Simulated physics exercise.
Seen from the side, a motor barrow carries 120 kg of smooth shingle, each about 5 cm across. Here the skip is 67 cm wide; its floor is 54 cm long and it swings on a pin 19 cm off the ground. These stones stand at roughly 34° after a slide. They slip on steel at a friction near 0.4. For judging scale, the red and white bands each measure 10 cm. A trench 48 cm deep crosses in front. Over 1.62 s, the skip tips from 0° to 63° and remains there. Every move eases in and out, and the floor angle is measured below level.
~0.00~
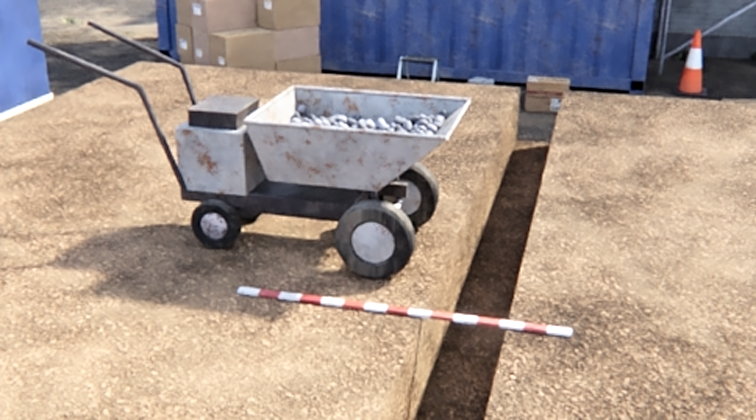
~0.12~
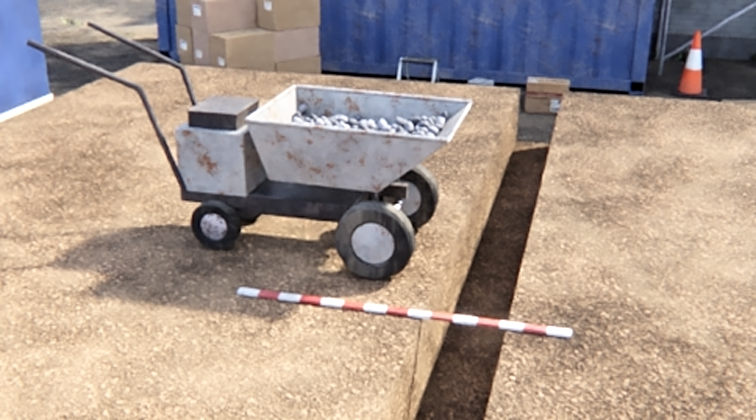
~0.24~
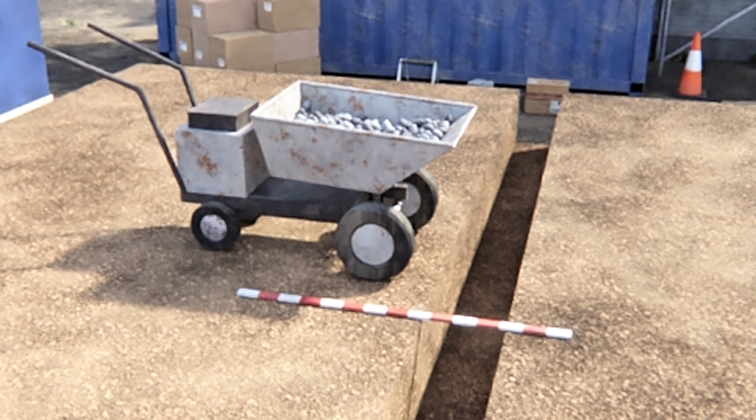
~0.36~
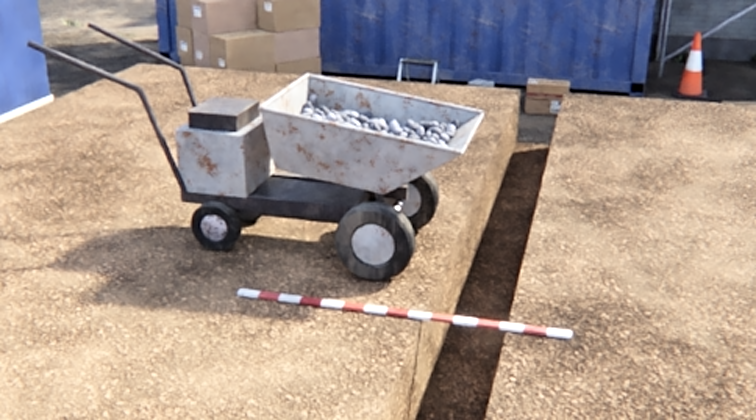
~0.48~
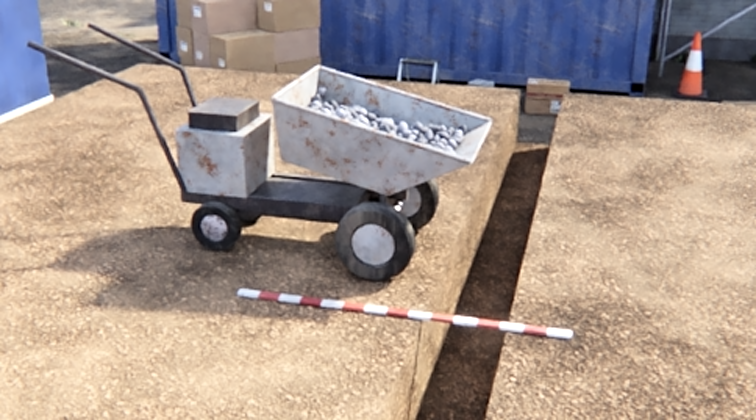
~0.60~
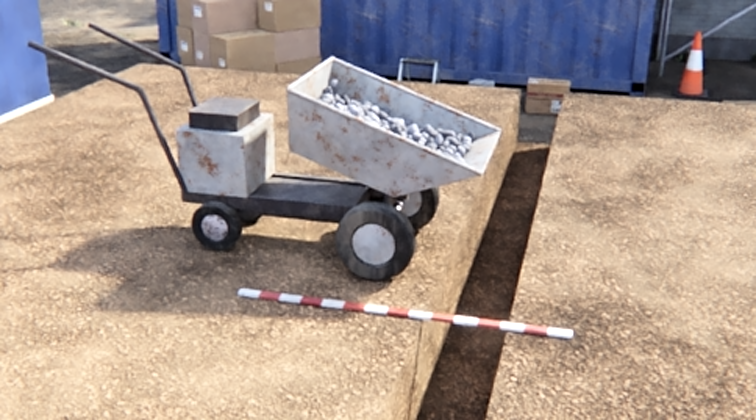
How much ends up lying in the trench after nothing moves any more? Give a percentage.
A share of about 24 per cent.
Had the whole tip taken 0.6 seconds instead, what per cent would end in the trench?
15 per cent.
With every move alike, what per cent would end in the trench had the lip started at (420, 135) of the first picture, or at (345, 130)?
I'd say some 50 per cent and some 95 per cent.
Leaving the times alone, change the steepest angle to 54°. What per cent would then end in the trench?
Then close to 35 per cent.
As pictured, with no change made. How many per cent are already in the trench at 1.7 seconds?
Around 0 per cent of it.
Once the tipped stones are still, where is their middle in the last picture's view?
(566, 268).
After 1.2 s the floor is at 53°; 100 % in the skip; the foremost stones are at (513, 216).
After 1.7 s the floor is at 63°; 46 % in the skip, 2 % in the trench, 52 % past the trench; the foremost stones are at (637, 277).
After 2.1 s the floor is at 63°; 16 % in the skip, 7 % in the trench, 77 % past the trench; the foremost stones are at (715, 278).
After 4.0 s the floor is at 63°; 0 % in the skip, 24 % in the trench, 76 % past the trench; the foremost stones are at (753, 282).
